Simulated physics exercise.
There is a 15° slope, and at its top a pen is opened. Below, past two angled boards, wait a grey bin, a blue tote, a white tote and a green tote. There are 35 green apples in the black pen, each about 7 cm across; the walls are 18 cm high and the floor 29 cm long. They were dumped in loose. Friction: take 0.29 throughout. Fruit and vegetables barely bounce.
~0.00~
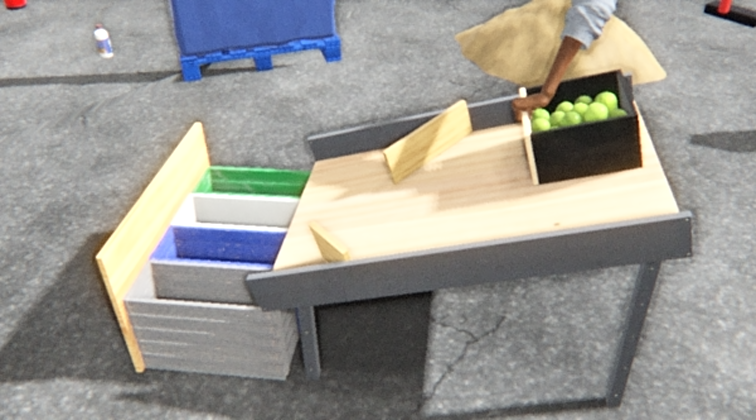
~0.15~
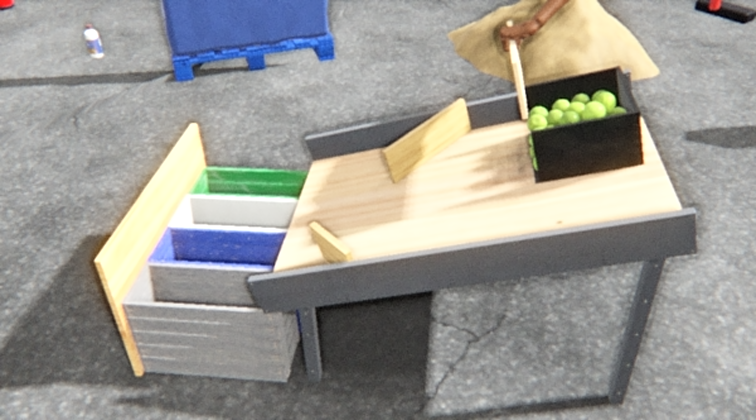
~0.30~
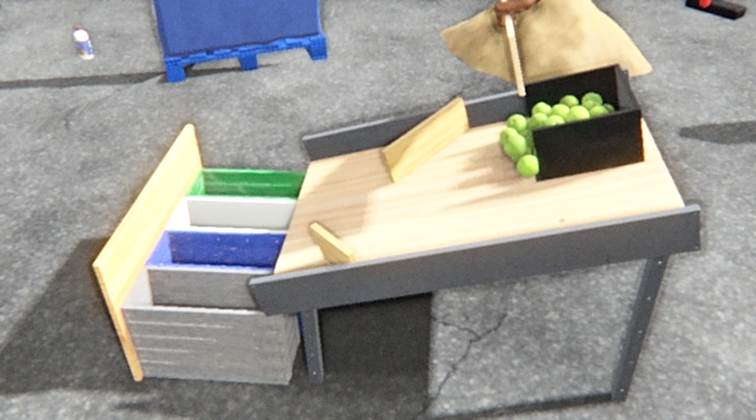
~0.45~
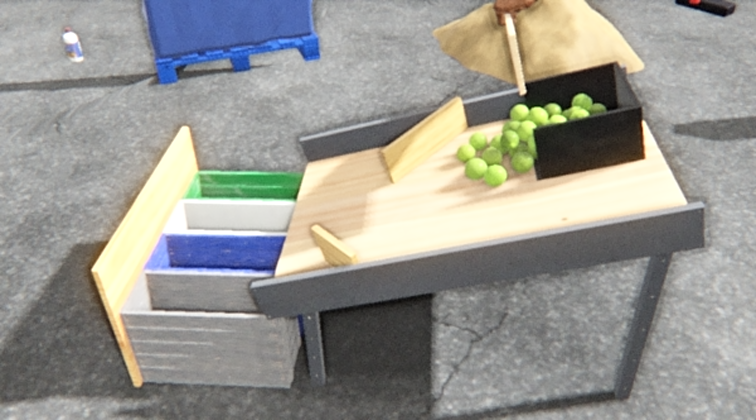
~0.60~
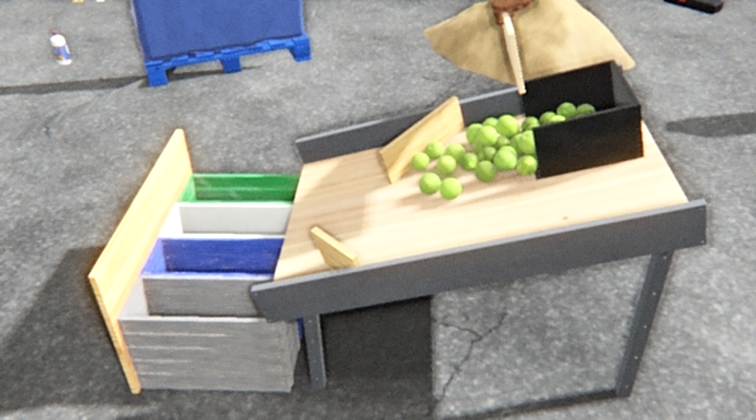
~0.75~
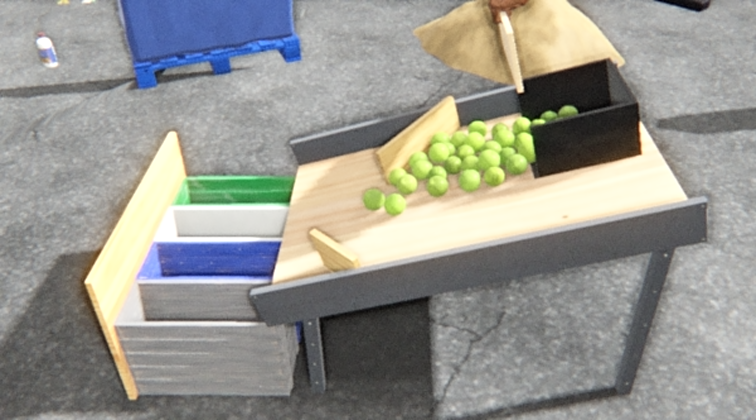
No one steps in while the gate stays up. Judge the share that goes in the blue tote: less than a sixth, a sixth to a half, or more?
Expect over half of the load in the blue tote.
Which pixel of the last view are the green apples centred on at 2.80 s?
Somewhere near (209, 325) in pixels.
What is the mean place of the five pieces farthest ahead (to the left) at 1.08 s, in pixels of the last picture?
The five leading pieces sit around (279, 241).
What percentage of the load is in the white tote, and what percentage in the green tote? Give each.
Estimate: 0 % then 0 %.
After 1.08 s, 1 in the blue tote, 33 on the slope and 1 in the air.
After 1.49 s, 2 in the grey bin, 7 in the blue tote, 23 on the slope and 3 in the air.
After 2.06 s, 8 in the grey bin, 18 in the blue tote, 8 on the slope and 1 in the air.
Outcome (at 2.80 s), 9 in the grey bin and 26 in the blue tote. Asked share, 26 of 35, 74 per cent.
